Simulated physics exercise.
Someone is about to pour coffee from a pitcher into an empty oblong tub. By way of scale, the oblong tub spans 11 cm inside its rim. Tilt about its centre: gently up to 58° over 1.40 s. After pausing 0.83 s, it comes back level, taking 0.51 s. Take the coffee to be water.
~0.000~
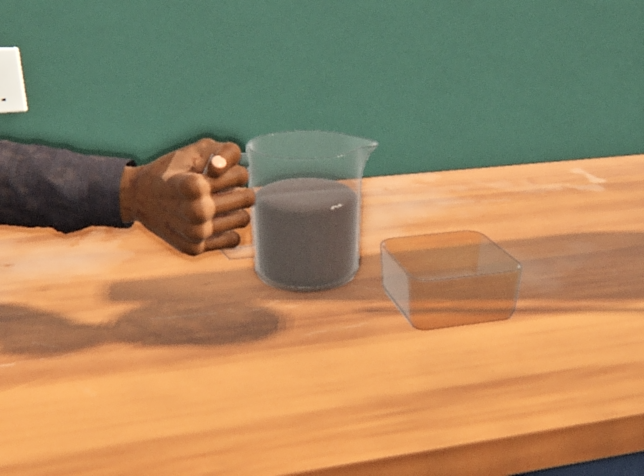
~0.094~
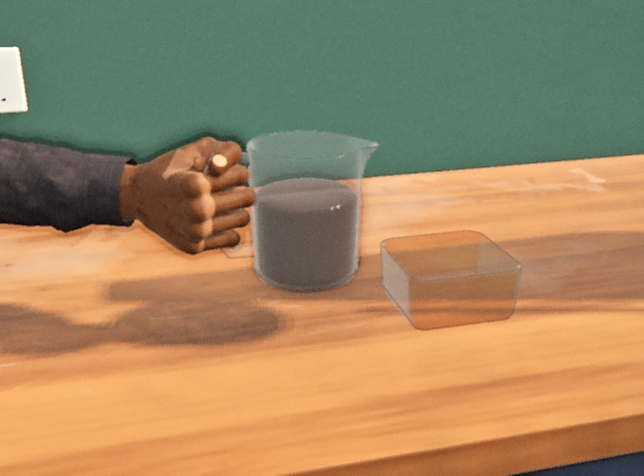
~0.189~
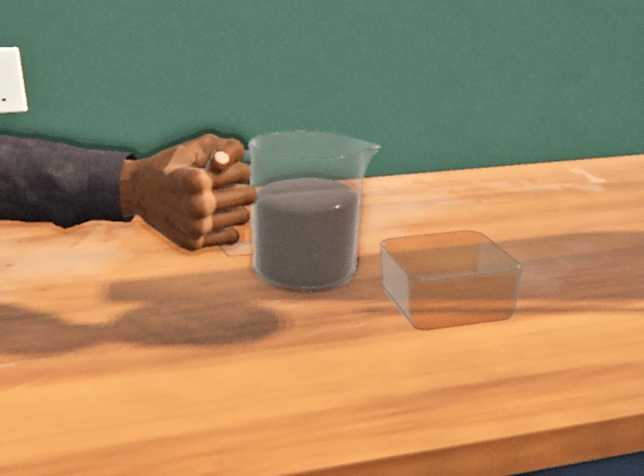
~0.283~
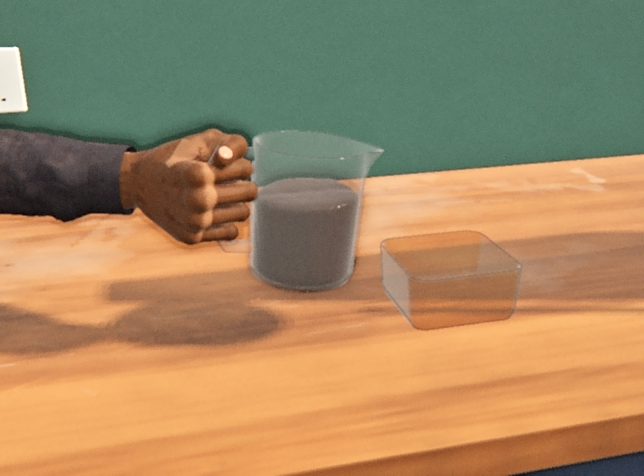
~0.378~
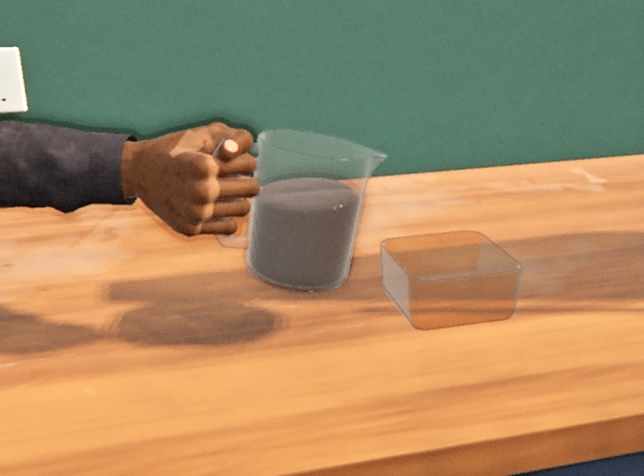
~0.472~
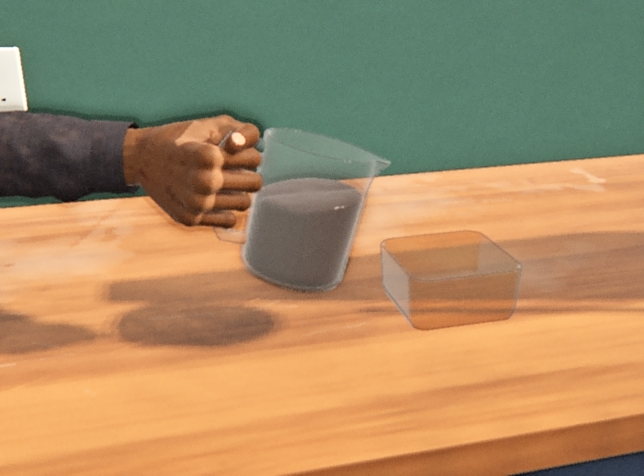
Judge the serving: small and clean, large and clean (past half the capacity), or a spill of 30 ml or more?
The serving is small and clean.
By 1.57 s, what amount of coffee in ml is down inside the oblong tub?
That amounts to around 110 ml.
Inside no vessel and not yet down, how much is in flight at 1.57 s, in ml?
Around 20 ml is in the air.
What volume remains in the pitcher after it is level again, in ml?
360 ml, roughly.
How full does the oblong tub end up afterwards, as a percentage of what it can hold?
It finishes about 35 percent full.
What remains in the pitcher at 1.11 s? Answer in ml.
Roughly 560 ml is still in there.
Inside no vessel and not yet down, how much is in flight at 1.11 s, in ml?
Estimate: Near 10 ml.
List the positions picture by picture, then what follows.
In the first picture, it leans 0°; its right rim is at (377, 141); the coffee meets the walls at (263, 194) and (340, 189); the oblong tub's rim runs from (395, 262) to (501, 250).
In the second picture, it leans 1°; its right rim is at (377, 142); the coffee meets the walls at (266, 194) and (339, 187).
In the third picture, it leans 3°; its right rim is at (379, 144); the coffee meets the walls at (265, 195) and (340, 187).
In the fourth picture, it leans 6°; its right rim is at (382, 148); the coffee meets the walls at (258, 195) and (344, 187).
In the fifth picture, it leans 10°; its right rim is at (386, 153); the coffee meets the walls at (264, 195) and (346, 188).
In the sixth picture, it leans 15°; its right rim is at (390, 160); the coffee meets the walls at (263, 197) and (350, 187).
By 1.11 s the tilt is 52° and the oblong tub has 5 ml, the pitcher 560 ml, and 0 ml is on the worktop.
By 1.57 s the tilt is 58° and the oblong tub has 110 ml, the pitcher 450 ml, and 0 ml is on the worktop.
By 2.06 s the tilt is 58° and the oblong tub has 180 ml, the pitcher 385 ml, and 0 ml is on the worktop.
By 2.59 s the tilt is 12° and the oblong tub has 215 ml, the pitcher 360 ml, and 0 ml is on the worktop.
At rest the oblong tub has 215 ml, the pitcher 360 ml, and 0 ml is on the worktop.
